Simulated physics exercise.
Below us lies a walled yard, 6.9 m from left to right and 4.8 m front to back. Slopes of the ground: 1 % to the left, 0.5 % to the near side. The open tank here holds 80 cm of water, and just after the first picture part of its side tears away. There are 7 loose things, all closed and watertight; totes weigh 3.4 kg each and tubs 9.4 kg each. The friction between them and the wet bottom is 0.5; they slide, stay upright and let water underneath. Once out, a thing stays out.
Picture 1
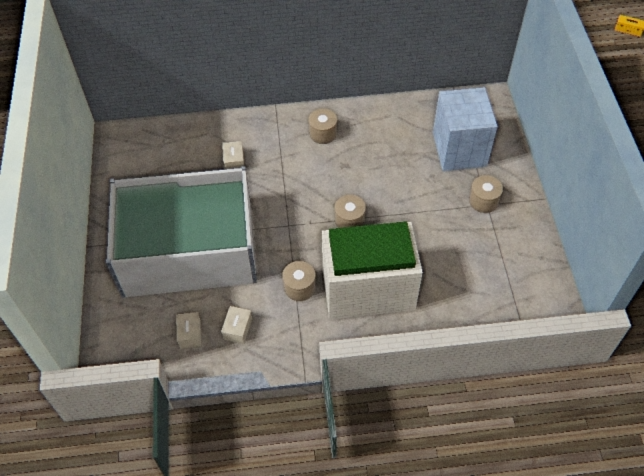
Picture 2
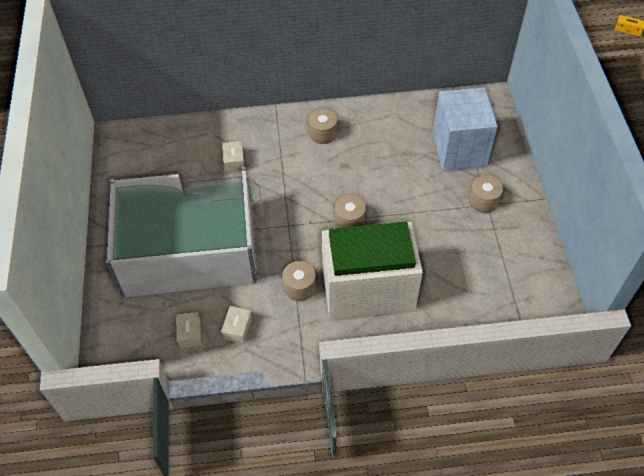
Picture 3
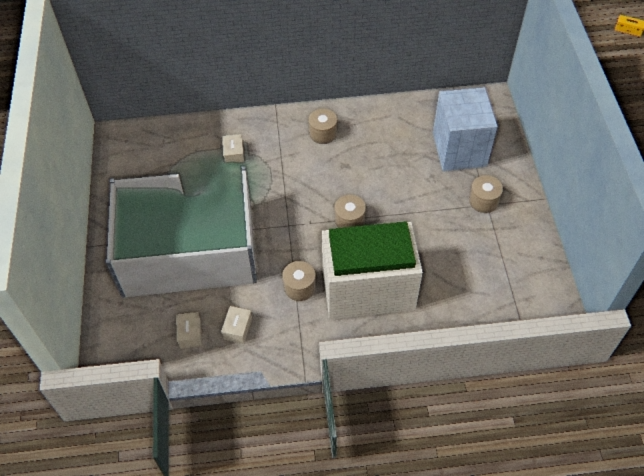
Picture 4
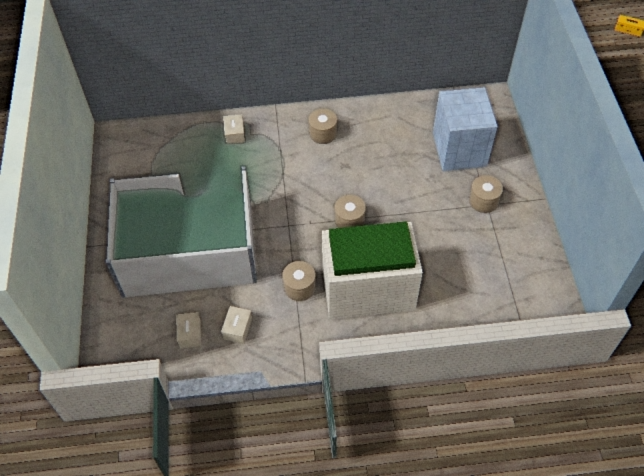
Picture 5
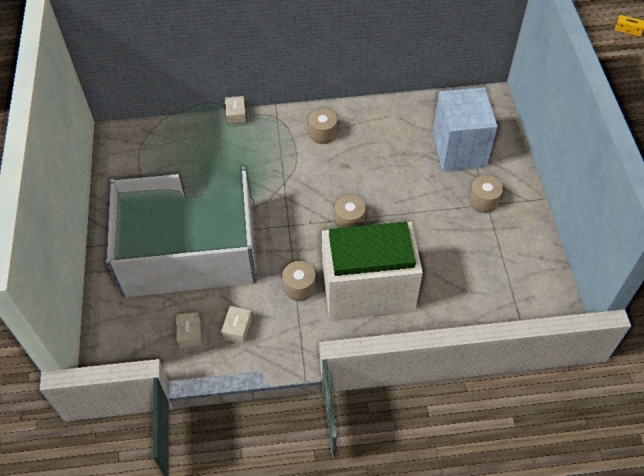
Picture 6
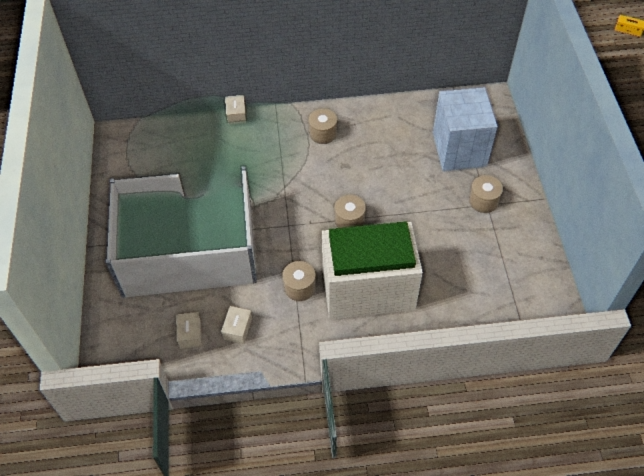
Greenish water spreading from a broken-sided tank across a walled yard, pushing a small pale box back toward the dark rear wall.
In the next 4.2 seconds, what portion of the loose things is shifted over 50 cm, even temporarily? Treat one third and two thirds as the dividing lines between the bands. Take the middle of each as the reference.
I expect under a third of them.
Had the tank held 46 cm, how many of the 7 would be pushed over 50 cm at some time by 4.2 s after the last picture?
Then 2 of them.
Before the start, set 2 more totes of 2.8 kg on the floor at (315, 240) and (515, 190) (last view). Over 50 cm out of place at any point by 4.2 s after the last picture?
First stays inside, then goes beyond.
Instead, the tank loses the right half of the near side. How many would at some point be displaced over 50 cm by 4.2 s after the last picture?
Then it comes to 2 of them.
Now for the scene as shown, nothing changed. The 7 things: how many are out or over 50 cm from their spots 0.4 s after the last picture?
Count then: 1.
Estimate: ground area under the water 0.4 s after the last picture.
I'd put it close to 8.0 m2.
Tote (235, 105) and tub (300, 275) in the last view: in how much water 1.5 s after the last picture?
Roughly 25 and 0 cm.
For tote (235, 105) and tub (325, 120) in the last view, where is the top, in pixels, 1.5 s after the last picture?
(265, 94) and (438, 103), roughly.
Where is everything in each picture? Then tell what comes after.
In the first frame, a tote at (233, 152) rests on the ground; a tub at (323, 119), on the bottom; 2.4 m2 under water; 0 of 7 have shifted.
In the second frame, a tote at (233, 152) rests on the ground; a tub at (323, 119) rests on the ground; water covers 3.0 m2; 0 of 7 have shifted.
In the third frame, a tote at (233, 145), on the bottom, 14 cm from its start; a tub at (323, 119), on the bottom; water covers 3.8 m2; 1 of 7 have shifted.
In the fourth frame, a tote at (233, 124) rests on the ground, 55 cm from its start; a tub at (323, 119), on the bottom; 5.0 m2 under water; 1 of 7 have shifted.
In the fifth frame, a tote at (235, 106), on the bottom, 95 cm from its start; a tub at (323, 119) rests on the ground; 6.3 m2 under water; 1 of 7 have shifted.
In the sixth frame, a tote at (235, 105), afloat, 95 cm from its start; a tub at (323, 119), on the bottom; water covers 7.2 m2; 1 of 7 have shifted.
Then, 0.4 s after the last picture 1 of 7 are over 50 cm from their spots; 1 afloat.
Then, 1.5 s after the last picture 2 of 7 are over 50 cm from their spots; 1 afloat.
Then, 2.8 s after the last picture 2 of 7 are over 50 cm from their spots; 2 afloat.
Then, 4.2 s after the last picture 2 of 7 are over 50 cm from their spots, and 2 have been at some point; 1 afloat.
